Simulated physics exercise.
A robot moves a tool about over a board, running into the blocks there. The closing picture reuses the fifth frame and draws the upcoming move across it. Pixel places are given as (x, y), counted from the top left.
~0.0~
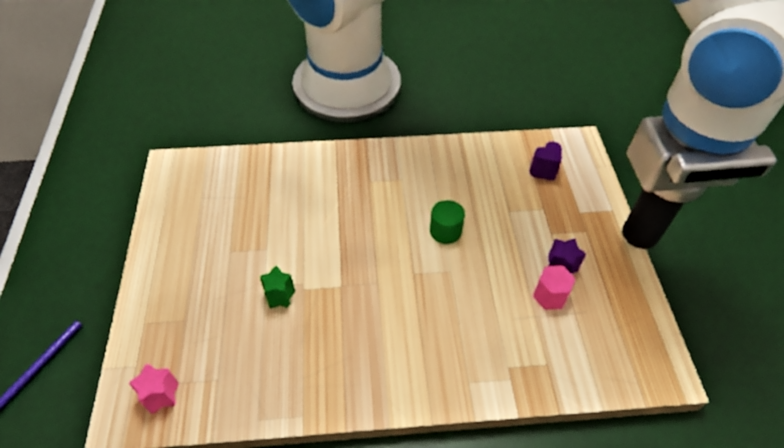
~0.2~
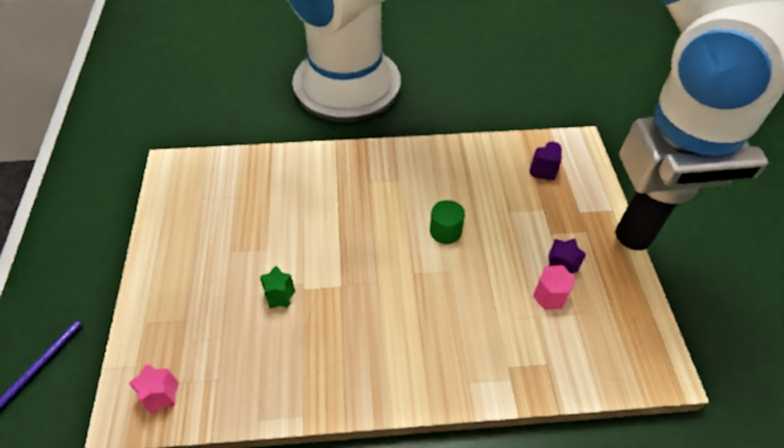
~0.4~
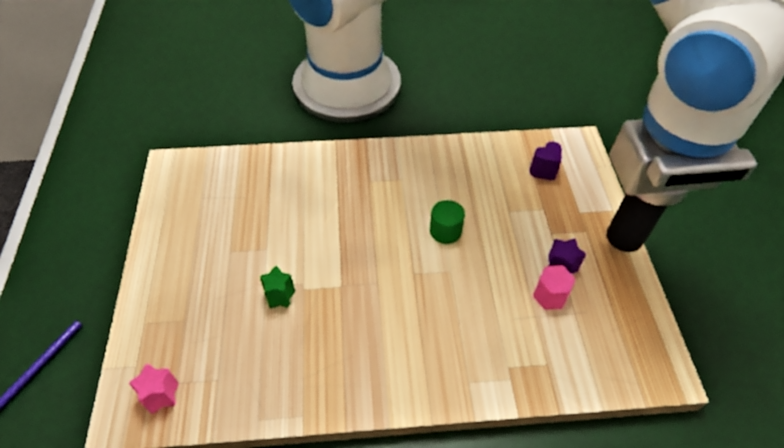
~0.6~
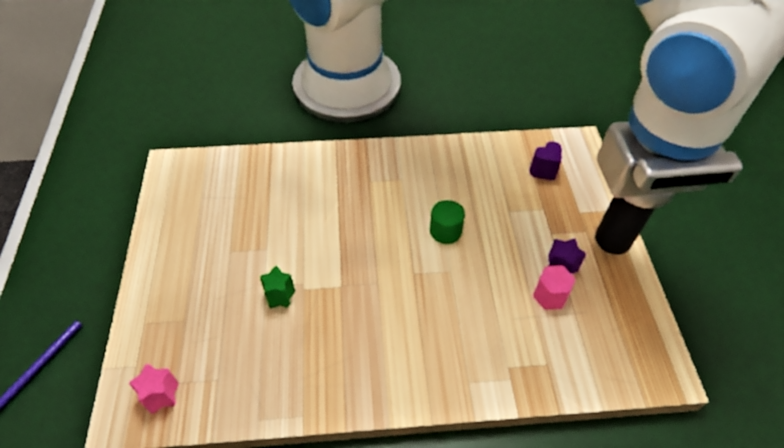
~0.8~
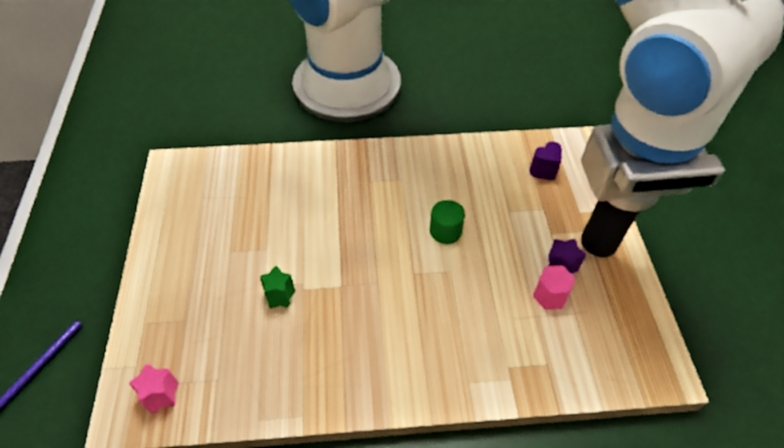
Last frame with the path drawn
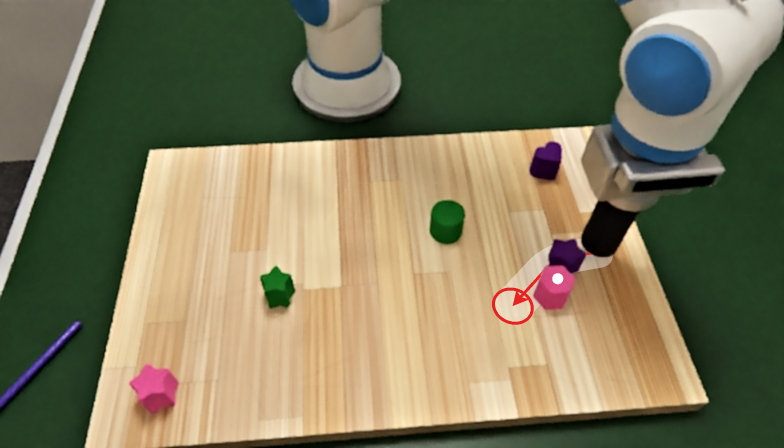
A white and blue robot arm holding a black cylindrical tool moves slowly leftward over the right edge of a pale wooden board, seen from above at an angle on a dark green surface. Pink and green blocks sit at left, a green cylinder near the centre, and two purple blocks and a pink one at right. The tool nears the purple star while every block and the camera stay still.
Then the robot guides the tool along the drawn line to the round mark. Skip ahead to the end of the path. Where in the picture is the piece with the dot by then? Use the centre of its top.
It comes to (536, 321).
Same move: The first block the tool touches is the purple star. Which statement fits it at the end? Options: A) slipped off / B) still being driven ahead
B: Still being driven ahead.
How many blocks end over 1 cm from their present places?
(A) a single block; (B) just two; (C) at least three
The one that fits is B, just two.
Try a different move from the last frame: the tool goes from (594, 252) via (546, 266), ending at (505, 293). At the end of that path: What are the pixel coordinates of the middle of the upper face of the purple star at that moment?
Expect it around (484, 291).
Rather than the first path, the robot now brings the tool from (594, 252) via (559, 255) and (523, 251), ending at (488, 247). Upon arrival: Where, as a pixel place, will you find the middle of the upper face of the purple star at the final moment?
I think it will end close to (528, 259).
Drawn move, from (594, 252) via (560, 260) and (535, 281), ending at (513, 306); the dot is on the pink six-sided block.
What follows on the original path. One third of the way, tool at (564, 250); pink six-sided block at (550, 286), turned 25° anticlockwise; purple star at (544, 257), turned 10° anticlockwise.
Two thirds of the way, tool at (539, 271); pink six-sided block at (541, 296), turned 75° anticlockwise; purple star at (514, 274).
At the end, tool at (516, 297); pink six-sided block at (536, 321), turned 140° anticlockwise; purple star at (486, 292), turned 15° clockwise.
